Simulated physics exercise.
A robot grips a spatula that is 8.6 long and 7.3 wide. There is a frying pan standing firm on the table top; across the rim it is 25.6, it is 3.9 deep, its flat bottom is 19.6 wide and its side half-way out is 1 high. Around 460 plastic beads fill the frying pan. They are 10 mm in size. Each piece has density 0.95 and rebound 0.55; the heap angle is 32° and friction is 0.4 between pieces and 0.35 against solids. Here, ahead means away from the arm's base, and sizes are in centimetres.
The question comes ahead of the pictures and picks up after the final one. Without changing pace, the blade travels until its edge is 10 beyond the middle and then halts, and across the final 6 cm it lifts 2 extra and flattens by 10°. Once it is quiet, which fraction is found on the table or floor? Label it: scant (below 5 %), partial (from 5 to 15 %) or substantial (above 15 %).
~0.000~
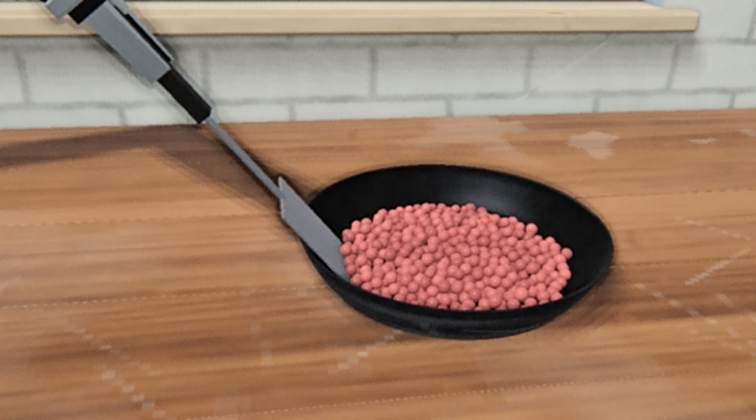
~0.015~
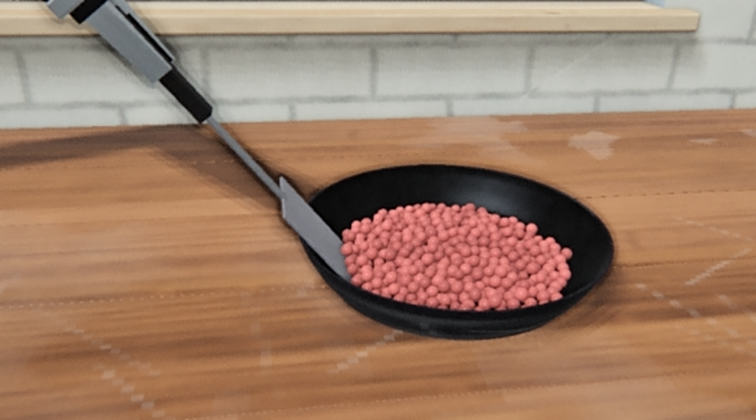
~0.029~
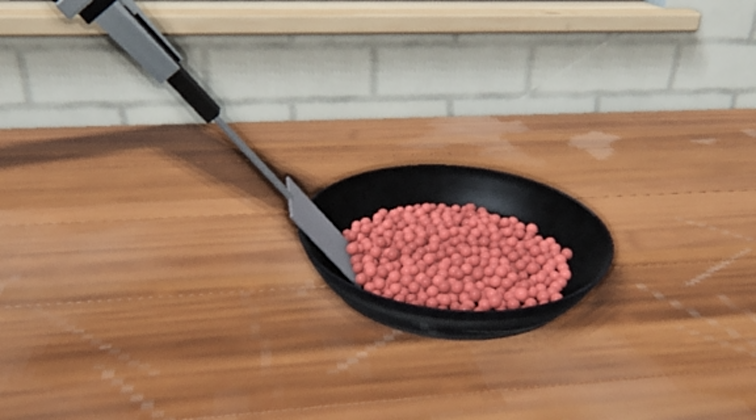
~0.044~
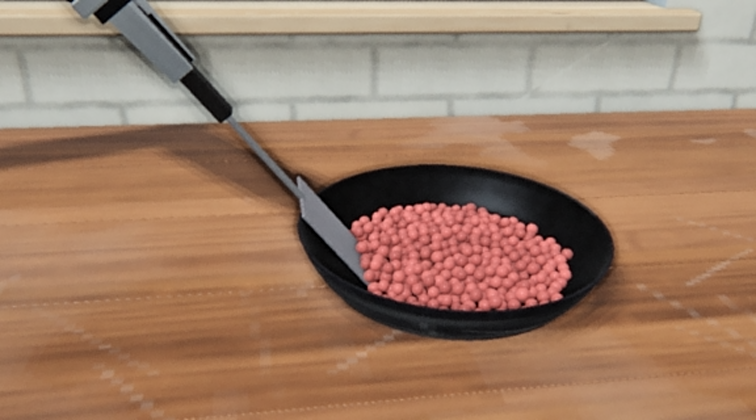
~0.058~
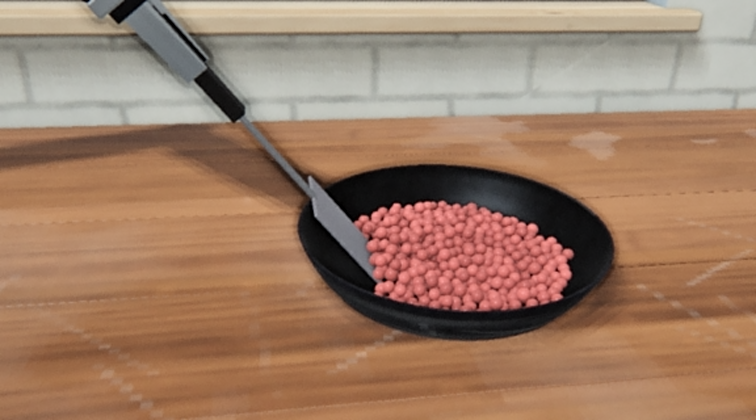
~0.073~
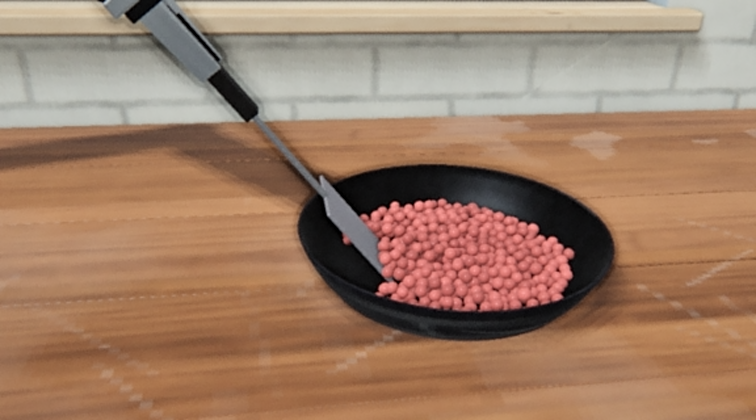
Partial (from 5 to 15 %).
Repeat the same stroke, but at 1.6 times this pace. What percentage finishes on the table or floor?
Estimate: Approx. 20 %.
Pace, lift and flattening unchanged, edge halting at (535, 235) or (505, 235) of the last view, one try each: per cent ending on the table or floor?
First try about 0 percent, second about 0 percent.
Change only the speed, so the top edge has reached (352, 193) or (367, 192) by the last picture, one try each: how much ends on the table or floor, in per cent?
Try one roughly 20 per cent; try two roughly 25 per cent.
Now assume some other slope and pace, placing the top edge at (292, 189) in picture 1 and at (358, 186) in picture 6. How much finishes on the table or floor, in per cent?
About 20 per cent.
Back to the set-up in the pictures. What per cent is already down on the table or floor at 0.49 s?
That would be near 6 per cent, give or take.
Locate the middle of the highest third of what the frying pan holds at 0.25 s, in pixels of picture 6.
The middle sits at approx. (542, 239).
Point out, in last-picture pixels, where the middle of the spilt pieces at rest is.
Roughly at (630, 249) in the final view.
By 0.16 s, sloping 52°, highest piece 4 above the table; 460 in the frying pan.
By 0.25 s, sloping 49°, highest piece 4 above the table; 460 in the frying pan.
By 0.49 s, sloping 42°, highest piece 5 above the table; 423 in the frying pan, 31 on the table or floor, 6 on the blade or in flight.
By 1.54 s, sloping 42°, highest piece 4 above the table; 422 in the frying pan, 38 on the table or floor.
Final count, 422 in the frying pan, 38 on the table or floor. That is 8 % on the table or floor.
